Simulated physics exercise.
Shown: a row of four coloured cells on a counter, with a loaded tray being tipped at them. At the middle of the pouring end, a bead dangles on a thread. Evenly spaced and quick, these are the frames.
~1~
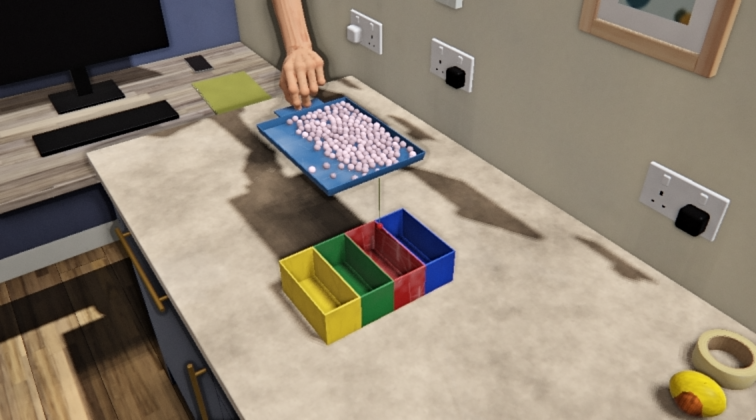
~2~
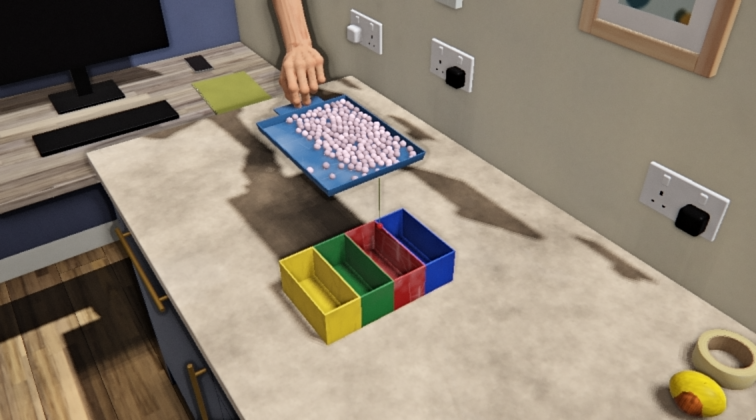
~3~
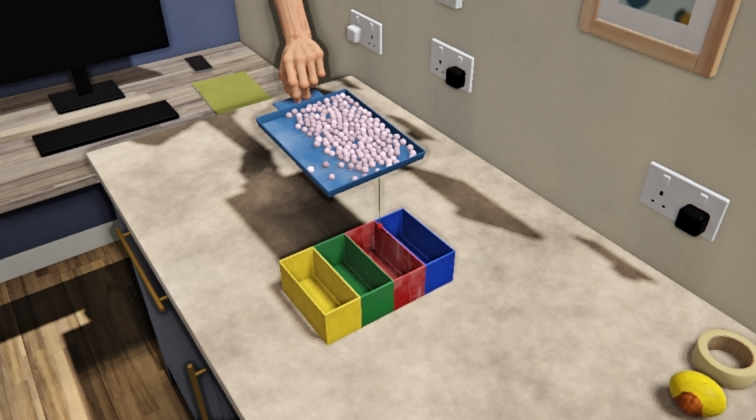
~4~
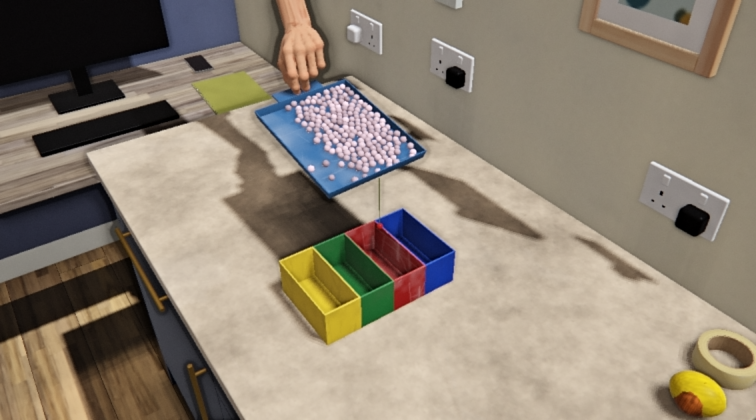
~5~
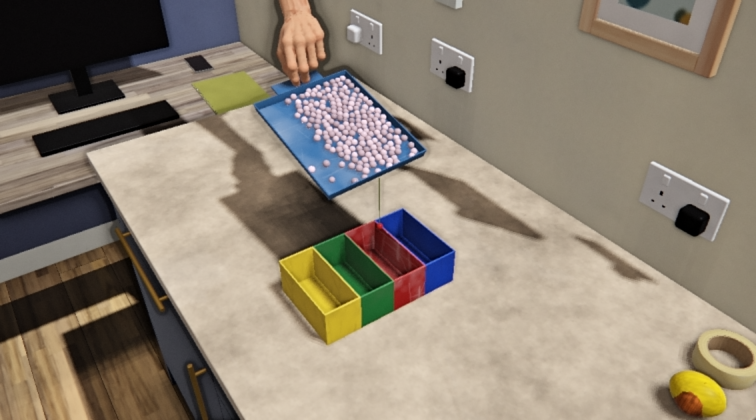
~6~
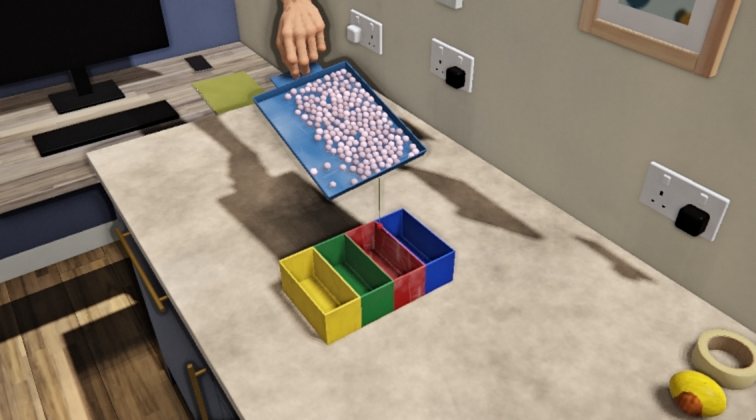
A hand gradually tilts a blue tray of pale pink beads above four coloured compartments.
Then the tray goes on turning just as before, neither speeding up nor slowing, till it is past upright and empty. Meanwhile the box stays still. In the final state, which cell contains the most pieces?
The green one contains the most.
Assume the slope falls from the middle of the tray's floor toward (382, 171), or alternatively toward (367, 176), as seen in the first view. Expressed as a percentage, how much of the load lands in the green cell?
The share is 10 per cent in the first and 40 per cent in the second.
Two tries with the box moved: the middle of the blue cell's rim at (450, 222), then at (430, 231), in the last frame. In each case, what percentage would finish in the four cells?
70 and 100 in a hundred, in turn.
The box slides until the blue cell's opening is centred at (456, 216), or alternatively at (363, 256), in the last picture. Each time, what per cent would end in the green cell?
10 % and 0 %.
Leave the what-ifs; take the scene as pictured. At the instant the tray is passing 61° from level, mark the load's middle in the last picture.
The load is centred around (356, 174).
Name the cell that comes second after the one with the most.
Second place goes to that red cell.
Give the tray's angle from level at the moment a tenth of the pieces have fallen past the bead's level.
Roughly 60 degrees from level.
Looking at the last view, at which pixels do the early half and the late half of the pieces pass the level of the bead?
It goes through near (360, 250) first, then near (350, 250).
Just after the last frame, tray tipped steeply; the larger part on the tray; about a tenth in the green cell; just a few in the yellow cell; just a few in the red cell; about a tenth falling or outside the box.
A moment on, tray tipped right over; about a tenth on the tray; roughly half in the green cell; roughly a quarter in the red cell; about a tenth in the yellow cell; about a tenth in the blue cell; about a tenth falling or outside the box.
Further on, tray tipped past a quarter turn; roughly two thirds in the green cell; roughly a quarter in the red cell; about a tenth in the yellow cell; about a tenth in the blue cell; just a few falling or outside the box.
When it is over, tray tipped past a quarter turn; roughly two thirds in the green cell; roughly a quarter in the red cell; about a tenth in the yellow cell; about a tenth in the blue cell; just a few outside the box.
